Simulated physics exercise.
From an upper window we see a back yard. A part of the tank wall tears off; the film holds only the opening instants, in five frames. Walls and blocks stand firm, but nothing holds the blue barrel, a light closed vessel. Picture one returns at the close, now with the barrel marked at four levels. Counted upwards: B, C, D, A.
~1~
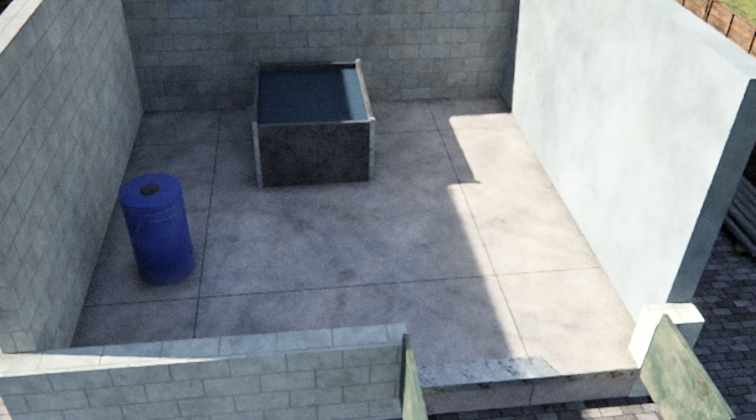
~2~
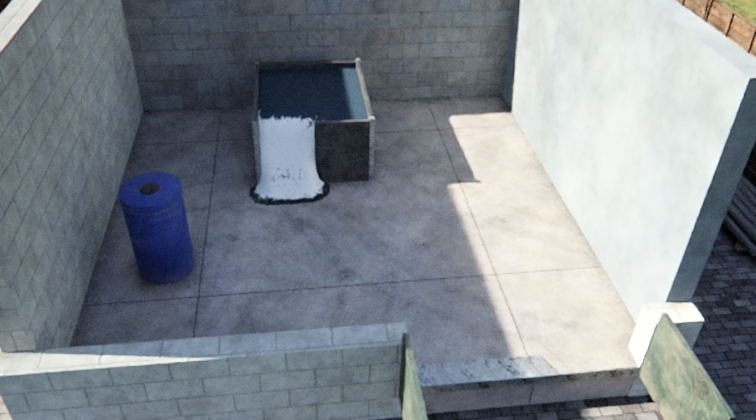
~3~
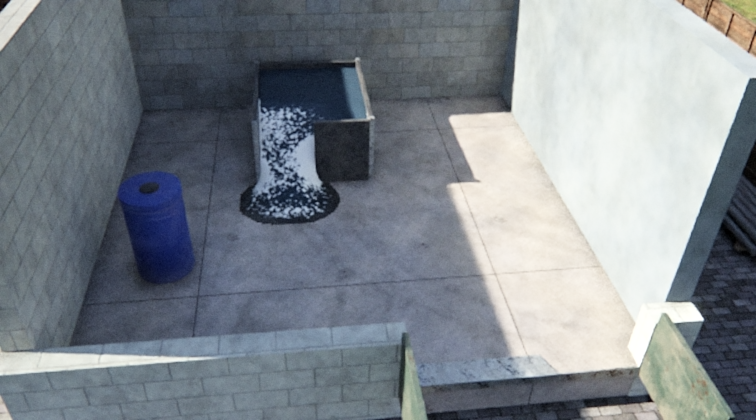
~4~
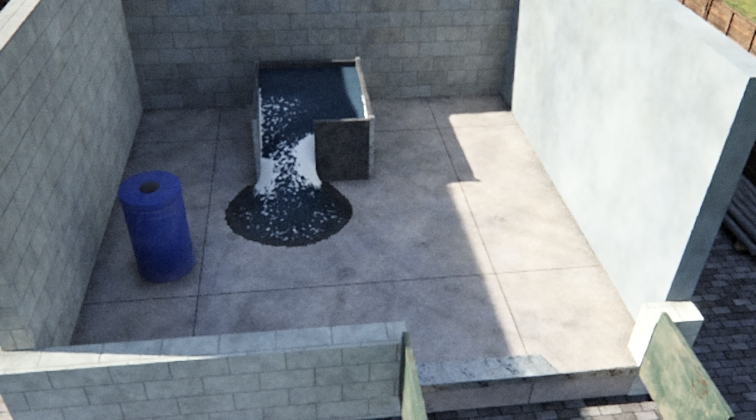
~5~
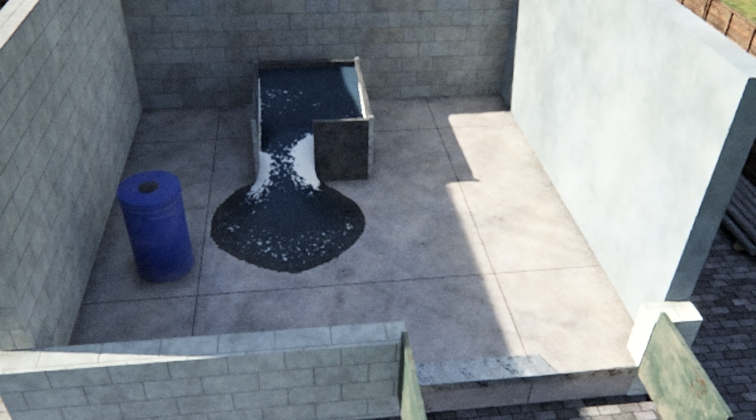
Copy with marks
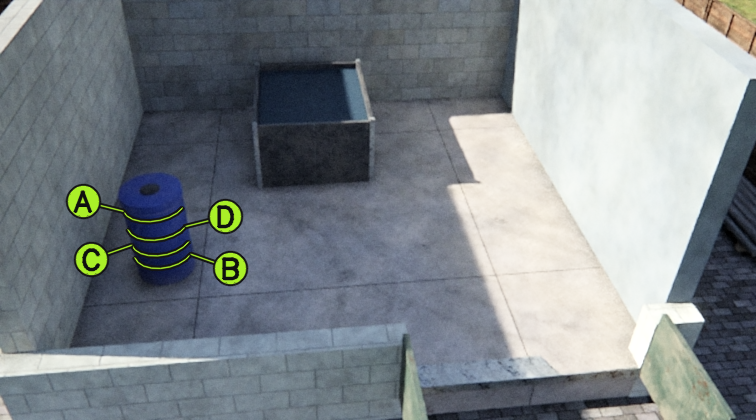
In a walled back yard with a blue barrel on the left, white, foaming water poured out through the front of a full tank, then spread across the paved ground in a widening dark, rounded pool.
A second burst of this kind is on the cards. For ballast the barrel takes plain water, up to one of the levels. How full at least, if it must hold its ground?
Mark B just does it.
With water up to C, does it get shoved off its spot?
No, that is safe.
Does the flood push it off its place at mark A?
No.
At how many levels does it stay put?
All of the four.
In lime, A at (150, 221); B at (160, 268); C at (157, 255); D at (154, 240); from the bottom up B, C, D, A.
Choosing A, it does not move.
Choosing B, it shifts by a finger or two and stays.
Choosing C, it does not move.
Choosing D, it does not move.
